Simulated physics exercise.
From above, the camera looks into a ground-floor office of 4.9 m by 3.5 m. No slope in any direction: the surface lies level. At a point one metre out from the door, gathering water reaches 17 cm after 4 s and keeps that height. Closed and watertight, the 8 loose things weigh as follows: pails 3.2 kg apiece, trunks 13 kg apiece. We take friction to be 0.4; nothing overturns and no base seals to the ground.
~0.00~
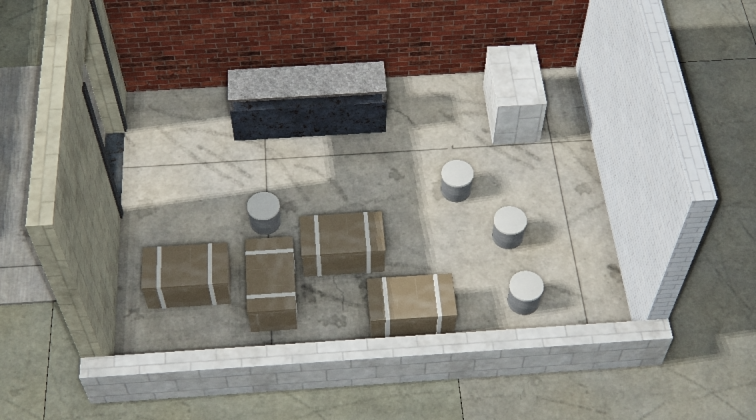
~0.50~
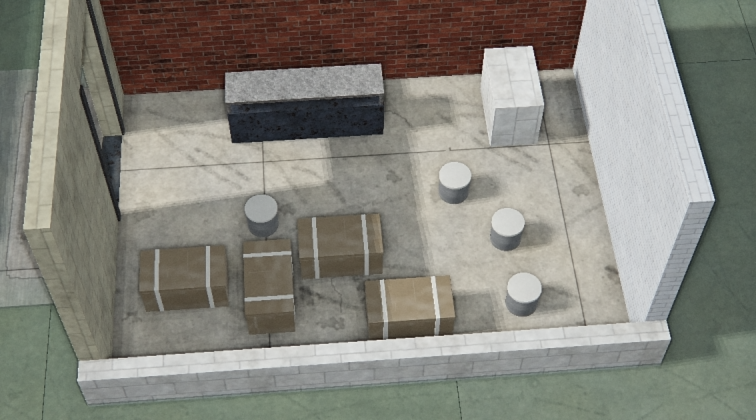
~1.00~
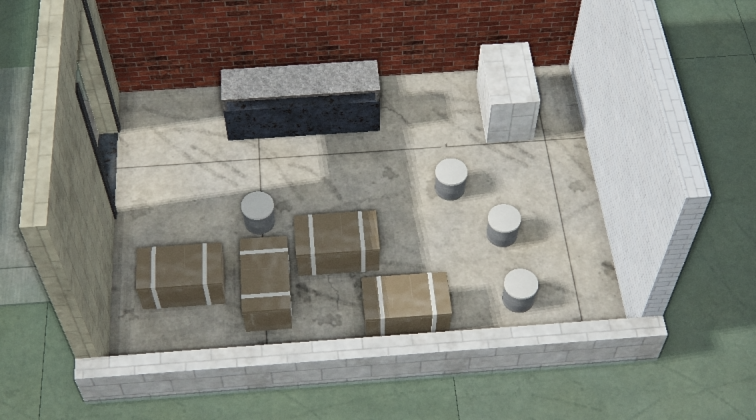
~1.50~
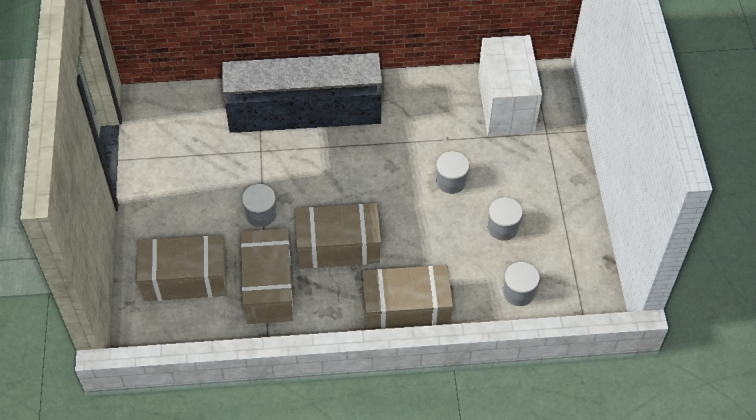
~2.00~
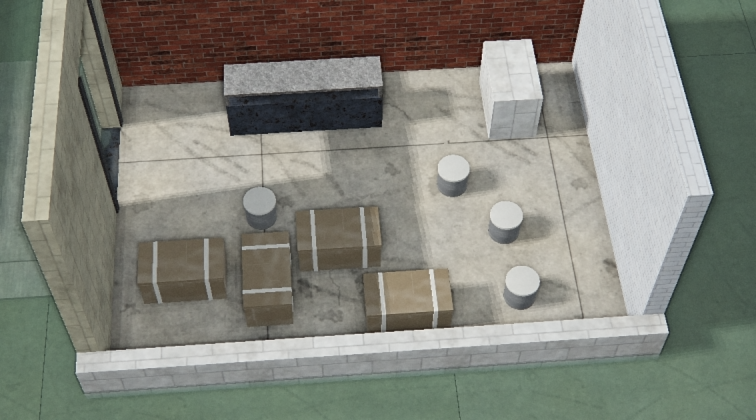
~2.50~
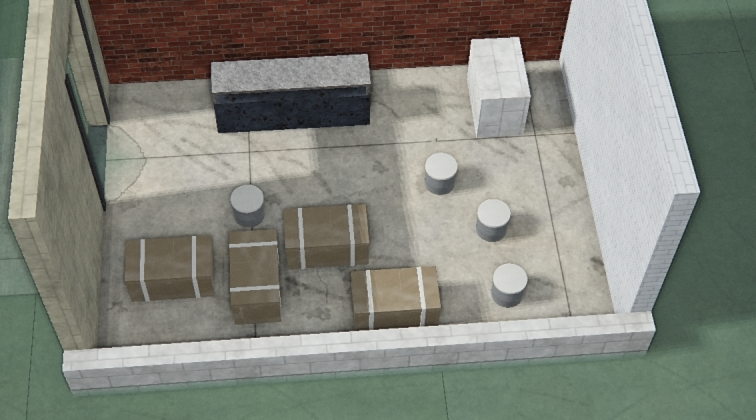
The camera shifts slightly over a roofless room where brown boxes and grey cylinders stay still.
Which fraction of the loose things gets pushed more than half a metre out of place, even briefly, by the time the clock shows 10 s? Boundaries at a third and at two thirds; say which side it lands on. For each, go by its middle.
I bet the count comes out low.
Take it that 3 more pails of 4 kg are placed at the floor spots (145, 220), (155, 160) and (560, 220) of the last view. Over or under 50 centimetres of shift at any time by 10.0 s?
In turn: Within the mark, beyond the mark, beyond the mark.
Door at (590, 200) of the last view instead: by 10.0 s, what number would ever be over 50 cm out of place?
Then 6 of them would.
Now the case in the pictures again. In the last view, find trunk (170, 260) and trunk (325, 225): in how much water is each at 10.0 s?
Close to 2 and 4 centimetres.
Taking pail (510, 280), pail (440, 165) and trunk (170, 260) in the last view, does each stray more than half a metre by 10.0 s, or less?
In turn: Below the mark, above the mark, below the mark.
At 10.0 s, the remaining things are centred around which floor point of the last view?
Roughly at (413, 274).
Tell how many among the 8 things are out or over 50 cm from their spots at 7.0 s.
I count 2.
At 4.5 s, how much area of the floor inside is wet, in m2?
I'd estimate close to 4.0 m2.
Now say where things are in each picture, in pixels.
A pail at (527, 285) rests on the ground; a trunk at (342, 233), on the bottom; water covers 0.0 m2; 0 of 8 have shifted, in the first picture.
A pail at (525, 287), on the bottom; a trunk at (340, 236), on the bottom; 0.0 m2 under water; 0 of 8 have shifted, in the second picture.
A pail at (521, 283) rests on the ground; a trunk at (336, 232), on the bottom; 0.0 m2 under water; 0 of 8 have shifted, in the third picture.
A pail at (522, 277) rests on the ground; a trunk at (338, 225), on the bottom; 0.0 m2 under water; 0 of 8 have shifted, in the fourth picture.
A pail at (523, 280) rests on the ground; a trunk at (338, 228) rests on the ground; water covers 0.0 m2; 0 of 8 have shifted, in the fifth picture.
A pail at (510, 278) rests on the ground; a trunk at (326, 226), on the bottom; 0.2 m2 under water; 0 of 8 have shifted, in the sixth picture.
After 3.5 s 0 of 8 are over 50 cm from their spots; 0 afloat.
After 4.5 s 0 of 8 are over 50 cm from their spots; 0 afloat.
After 7.0 s 2 of 8 are over 50 cm from their spots; 0 afloat.
After 10.0 s 2 of 8 are over 50 cm from their spots, and 2 have been at some point; 3 afloat.
